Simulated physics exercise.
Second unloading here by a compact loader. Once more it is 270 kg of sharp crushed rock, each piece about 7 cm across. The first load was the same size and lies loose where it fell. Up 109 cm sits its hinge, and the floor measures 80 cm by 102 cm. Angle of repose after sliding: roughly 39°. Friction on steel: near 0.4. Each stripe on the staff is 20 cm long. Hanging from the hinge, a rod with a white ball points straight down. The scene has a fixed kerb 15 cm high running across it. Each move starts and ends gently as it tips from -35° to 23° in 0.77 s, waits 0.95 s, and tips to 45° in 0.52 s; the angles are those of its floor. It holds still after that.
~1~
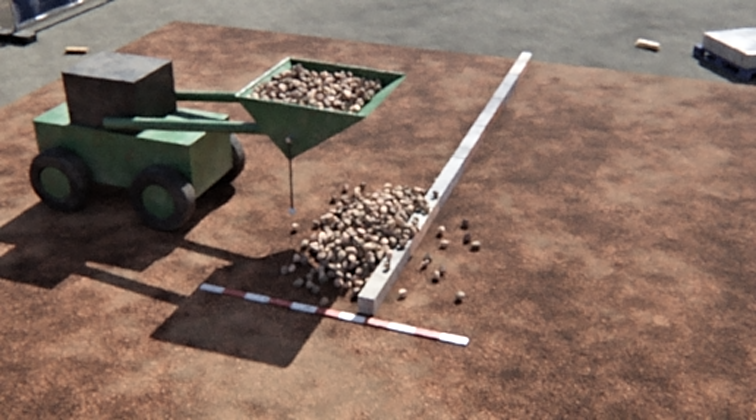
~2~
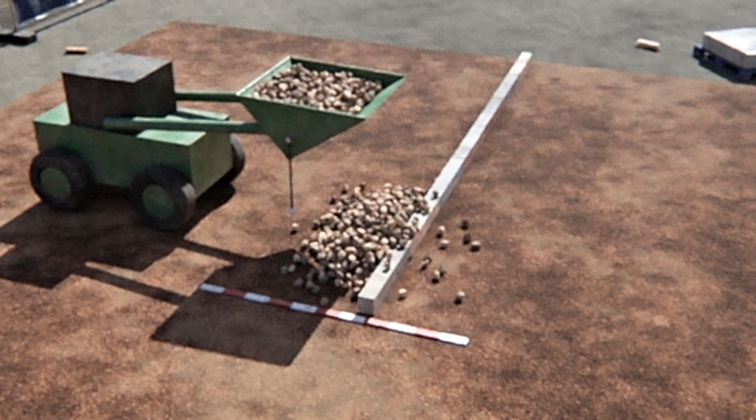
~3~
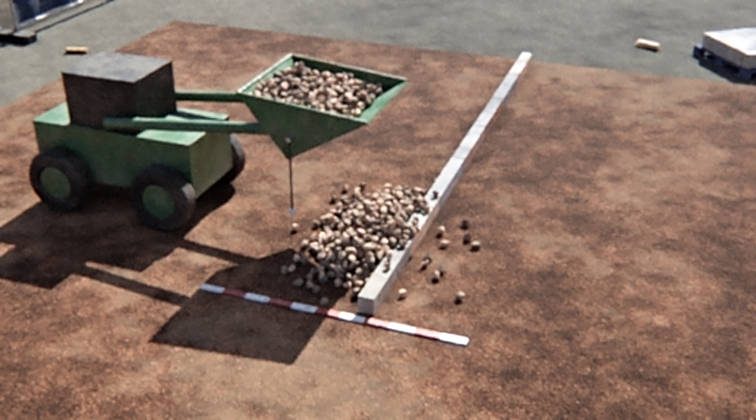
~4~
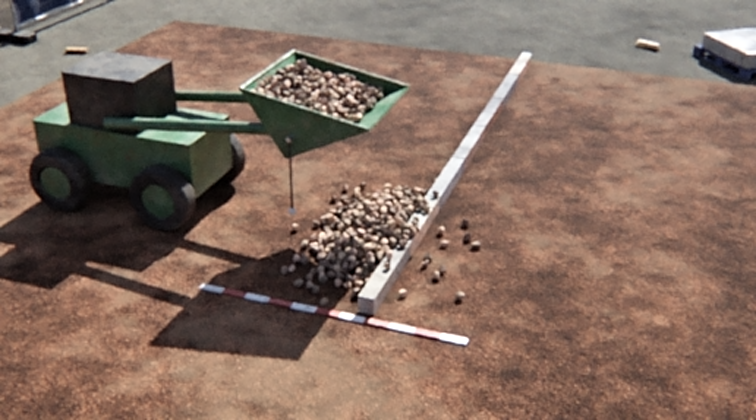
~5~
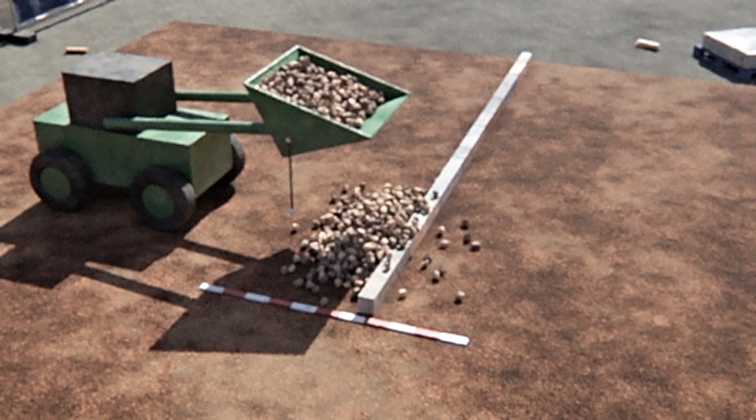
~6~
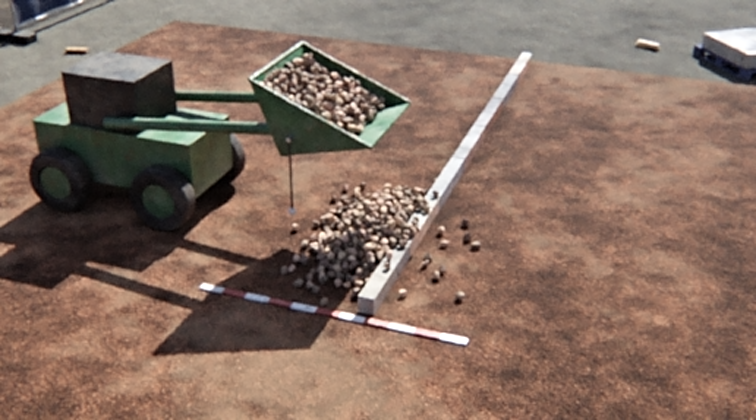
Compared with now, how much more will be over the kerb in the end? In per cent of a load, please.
Close to 40 parts in a hundred.
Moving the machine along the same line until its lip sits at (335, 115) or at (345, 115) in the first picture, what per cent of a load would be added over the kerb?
Case one about 10 %, case two about 15 %.
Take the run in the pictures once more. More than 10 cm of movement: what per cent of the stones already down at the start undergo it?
The answer is about 5 per cent.
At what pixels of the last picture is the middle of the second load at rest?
I'd point to about (400, 228).
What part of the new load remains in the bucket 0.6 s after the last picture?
About 100 percent.
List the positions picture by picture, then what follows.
The first frame shows lip at (365, 117), floor tilted -35°, highest stones at (295, 76). The earlier load is highest near (379, 214), 30 cm above ground level, 98 % on this side of the kerb, 2 % over the kerb.
The second frame shows lip at (365, 119), floor tilted -34°, highest stones at (296, 76).
In the third frame, the bucket is at -31°, its lip at (367, 123); the top of the load is at (293, 73).
The fourth frame shows lip at (369, 130), floor tilted -26°, highest stones at (296, 71).
The fifth frame shows lip at (370, 138), floor tilted -20°, highest stones at (297, 66).
The sixth frame shows lip at (371, 148), floor tilted -13°, highest stones at (301, 63).
Then, 0.3 s after the last picture the floor is at 14°; in per cent of one load, 100 in the bucket, 98 on this side of the kerb, 2 over the kerb; the foremost stones are at (453, 256).
Then, 0.6 s after the last picture the floor is at 23°; in per cent of one load, 100 in the bucket, 98 on this side of the kerb, 2 over the kerb; the foremost stones are at (453, 256).
Then, 2.4 s after the last picture the floor is at 45°; in per cent of one load, 0 in the bucket, 159 on this side of the kerb, 41 over the kerb; the foremost stones are at (512, 266).
Then, 4.8 s after the last picture the floor is at 45°; in per cent of one load, 0 in the bucket, 158 on this side of the kerb, 42 over the kerb; the foremost stones are at (512, 266). Net gain over the kerb, 40.
